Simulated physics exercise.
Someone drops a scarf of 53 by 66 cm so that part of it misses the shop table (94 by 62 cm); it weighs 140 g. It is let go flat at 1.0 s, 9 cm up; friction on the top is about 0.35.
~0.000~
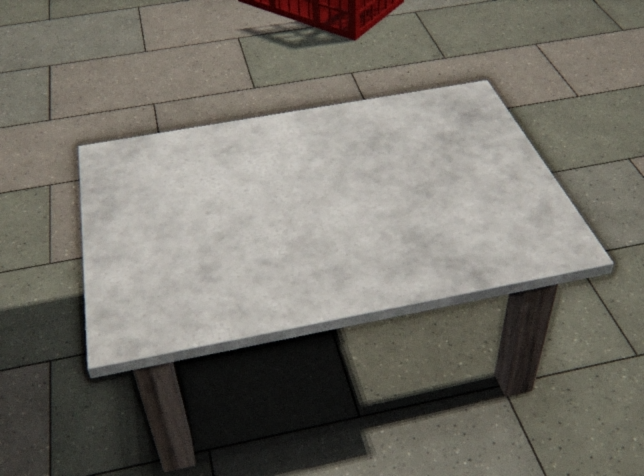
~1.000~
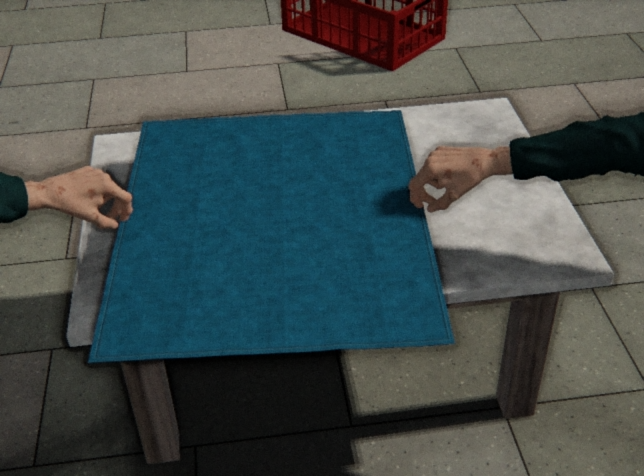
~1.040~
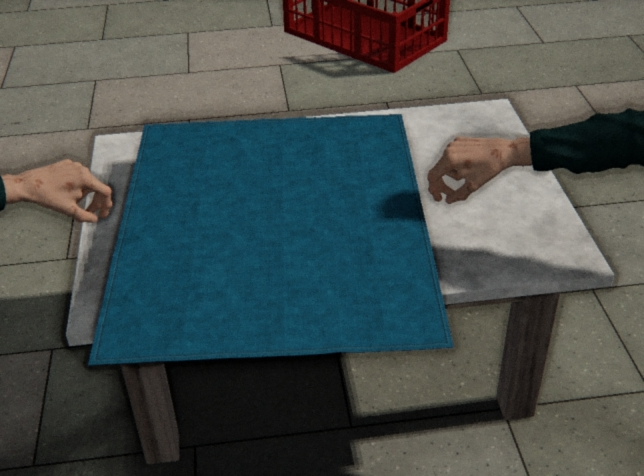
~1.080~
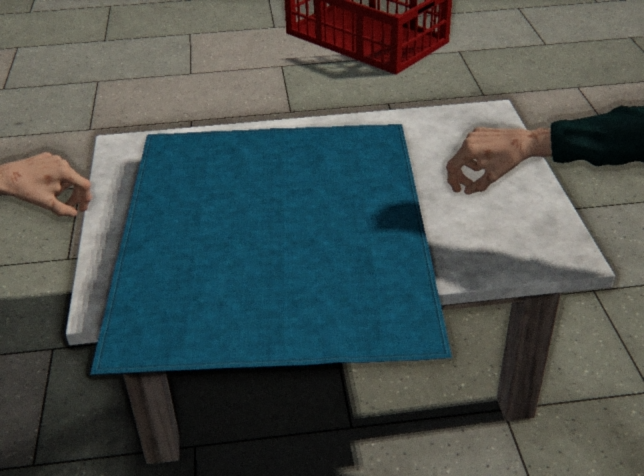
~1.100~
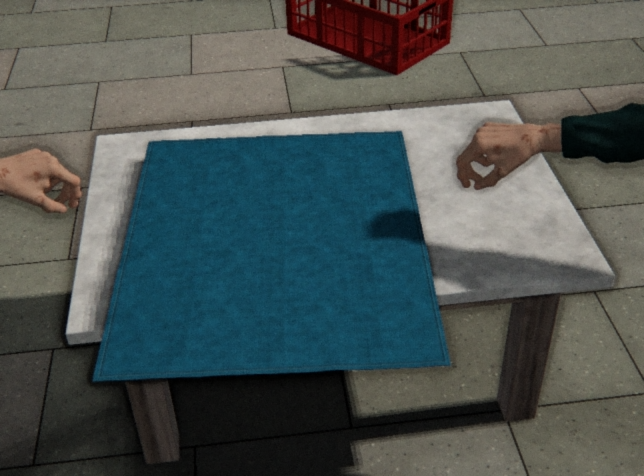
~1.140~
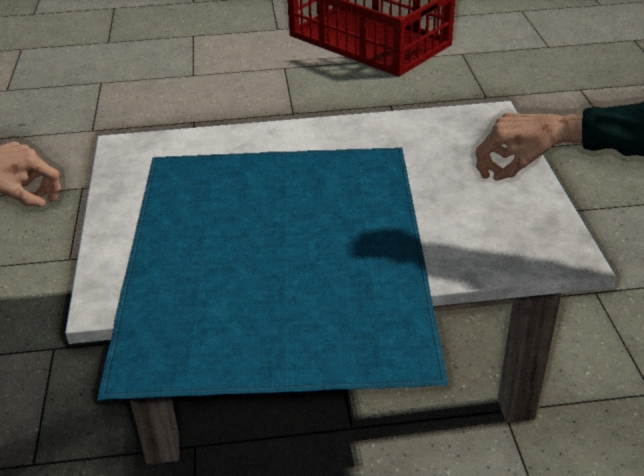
Two hands in dark green sleeves reach in from the left and right over a pale grey table on stone paving, seen from above at an angle, with a red crate behind it. A flat blue cloth appears between them, covering the table's left and middle and overhanging its near edge. The hands draw apart with fingers pinched, while the cloth slides a little toward the viewer.
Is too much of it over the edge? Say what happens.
In the end the scarf keeps to the top.
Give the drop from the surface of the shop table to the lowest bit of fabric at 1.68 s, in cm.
Some 22 cm.
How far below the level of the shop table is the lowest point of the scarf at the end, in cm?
About 22 cm.
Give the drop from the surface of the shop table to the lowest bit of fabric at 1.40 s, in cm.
About 16 cm.
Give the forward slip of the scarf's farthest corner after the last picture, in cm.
About 4 cm.
By 1.4 s, 70 % of the scarf is still over the top.
By 1.7 s, 70 % of the scarf is still over the top.
By 1.9 s, 65 % of the scarf is still over the top.
By 2.2 s, 65 % of the scarf is still over the top.
By 4.4 s, 65 % of the scarf is still over the top.
